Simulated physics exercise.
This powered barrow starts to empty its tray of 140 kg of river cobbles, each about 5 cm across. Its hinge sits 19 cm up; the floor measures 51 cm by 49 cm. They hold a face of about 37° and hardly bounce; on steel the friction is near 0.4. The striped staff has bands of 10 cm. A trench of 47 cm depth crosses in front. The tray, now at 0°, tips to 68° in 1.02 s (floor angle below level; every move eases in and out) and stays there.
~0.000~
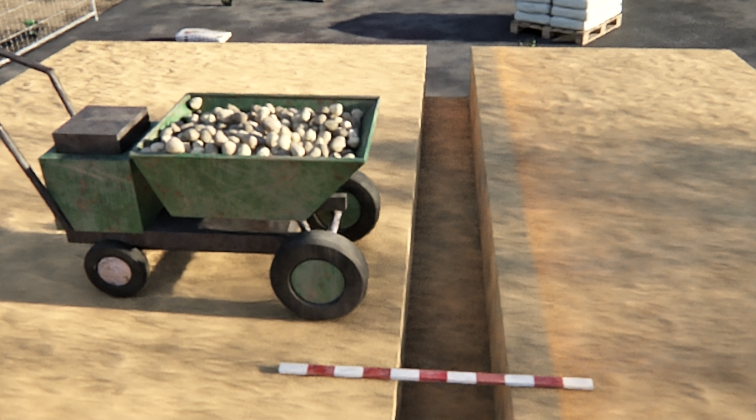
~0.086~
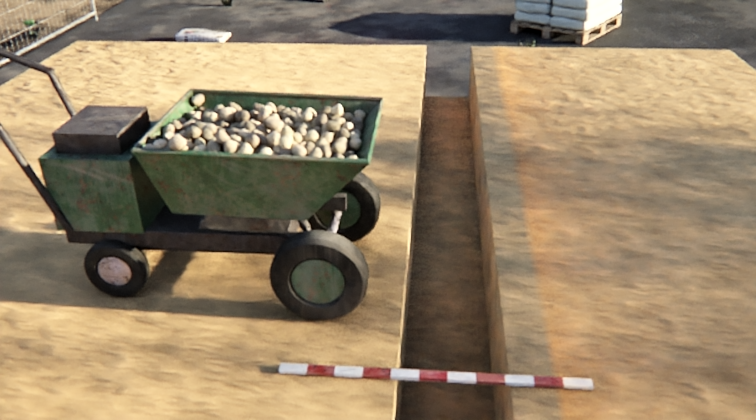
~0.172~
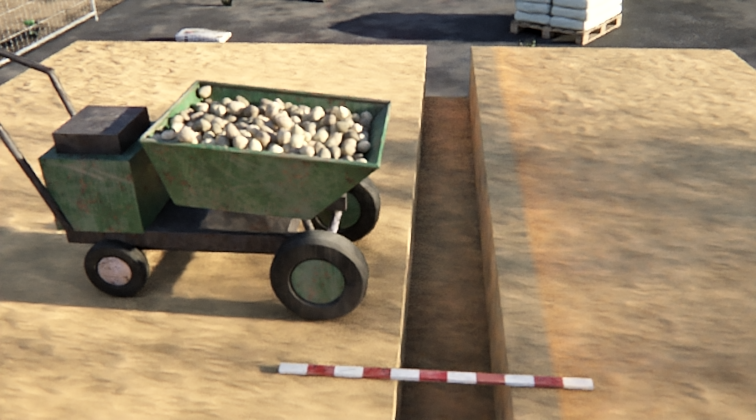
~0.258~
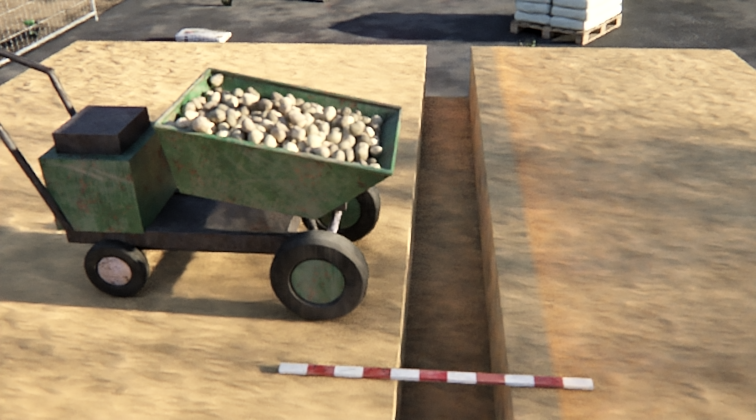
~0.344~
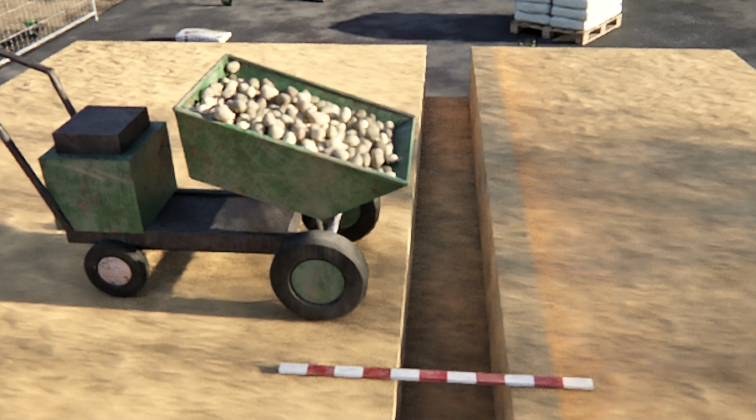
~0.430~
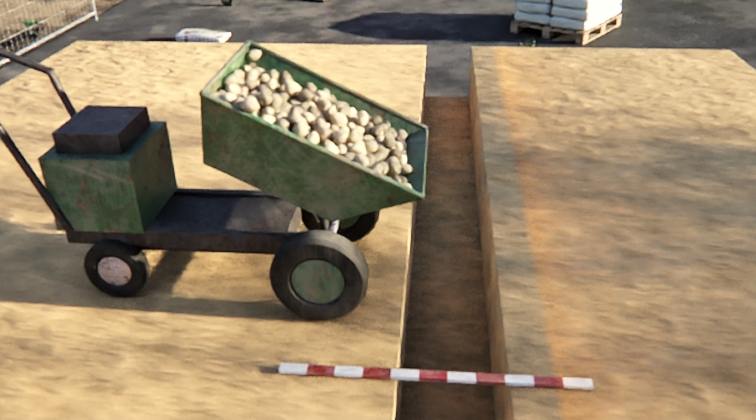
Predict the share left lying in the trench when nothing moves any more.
About 50 per cent.
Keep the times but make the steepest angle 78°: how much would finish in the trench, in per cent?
Then about 50 per cent.
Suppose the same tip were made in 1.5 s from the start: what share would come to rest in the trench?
It would be near 60 per cent.
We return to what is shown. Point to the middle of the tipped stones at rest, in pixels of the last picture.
Their middle is at about (504, 281).
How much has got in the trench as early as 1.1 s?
Some 15 per cent.
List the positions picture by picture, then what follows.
In the first frame, lip at (365, 161), floor tilted 0°, highest stones at (276, 118).
In the second frame, lip at (368, 163), floor tilted 1°, highest stones at (278, 117); the stones move at 0.3 m/s on average.
In the third frame, lip at (378, 167), floor tilted 5°, highest stones at (242, 111); the stones move at 0.5 m/s on average.
In the fourth frame, the tray is at 11°, its lip at (392, 174); the top of the load is at (226, 101); the stones move at 0.7 m/s on average.
In the fifth frame, lip at (408, 184), floor tilted 18°, highest stones at (236, 88); the stones move at 0.8 m/s on average.
In the sixth frame, lip at (423, 198), floor tilted 26°, highest stones at (246, 75); the stones move at 0.9 m/s on average.
After 0.8 s the floor is at 57°; 100 % in the tray; the foremost stones are at (457, 217).
After 1.1 s the floor is at 68°; 61 % in the tray, 14 % in the trench, 25 % past the trench; the foremost stones are at (571, 293).
After 1.5 s the floor is at 68°; 25 % in the tray, 26 % in the trench, 49 % past the trench; the foremost stones are at (683, 264).
After 3.4 s the floor is at 68°; 0 % in the tray, 50 % in the trench, 50 % past the trench; the foremost stones are at (754, 235).
